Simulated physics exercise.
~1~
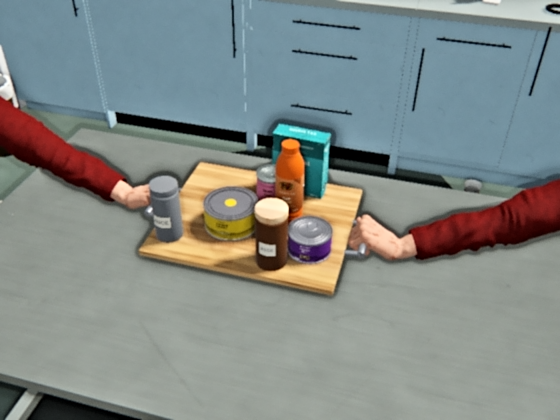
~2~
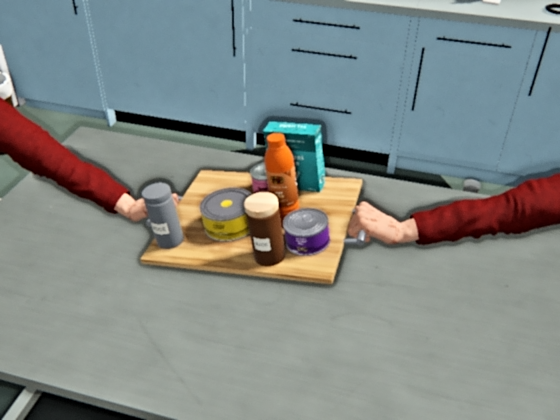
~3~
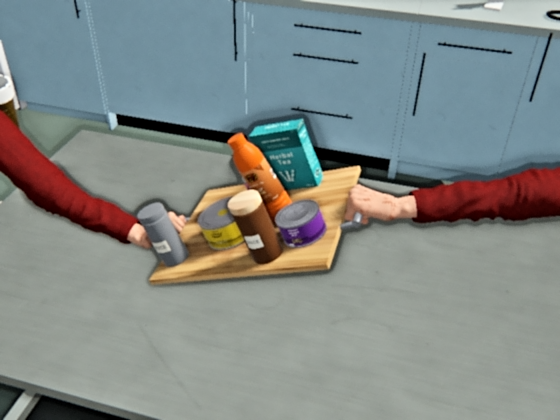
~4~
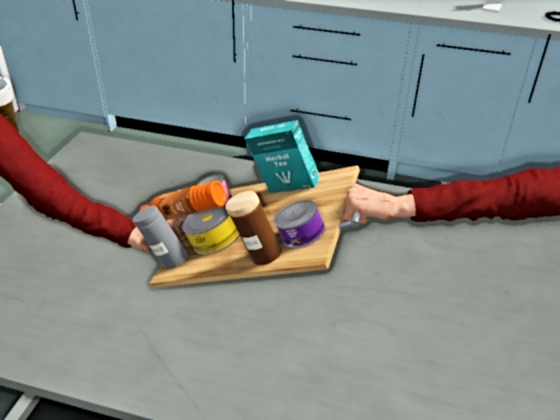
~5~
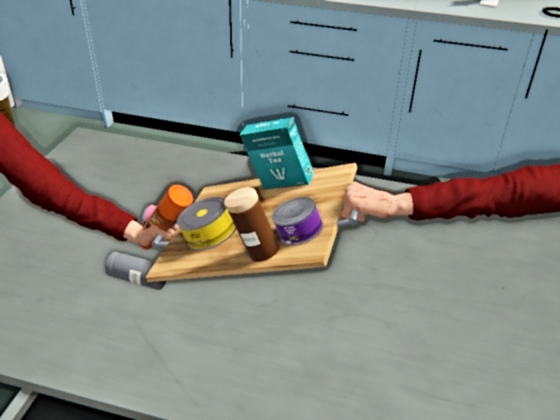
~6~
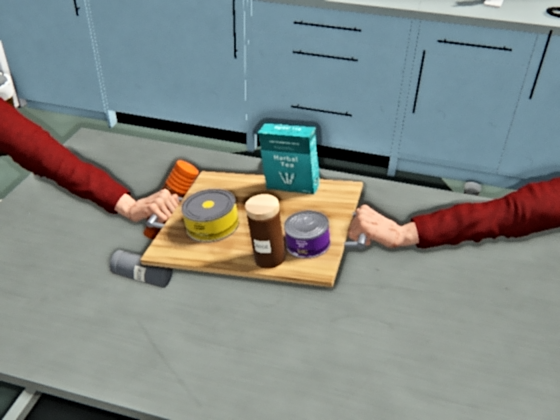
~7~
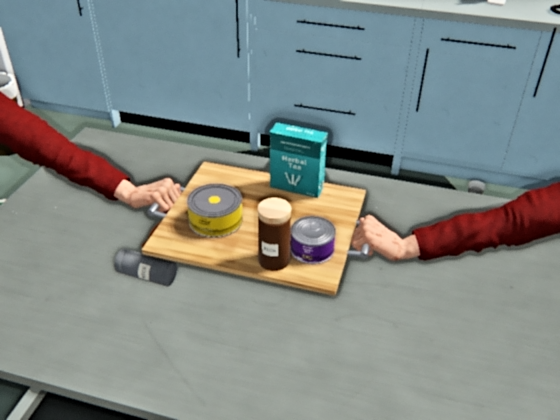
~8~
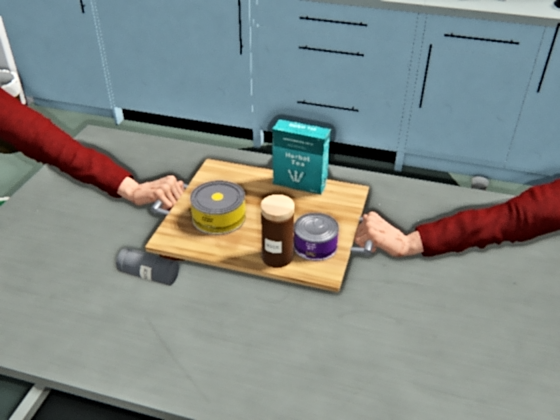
Wooden tray held by two hands tipping left, spilling an orange bottle, pink tin and grey jar, then levelling with four items aboard.
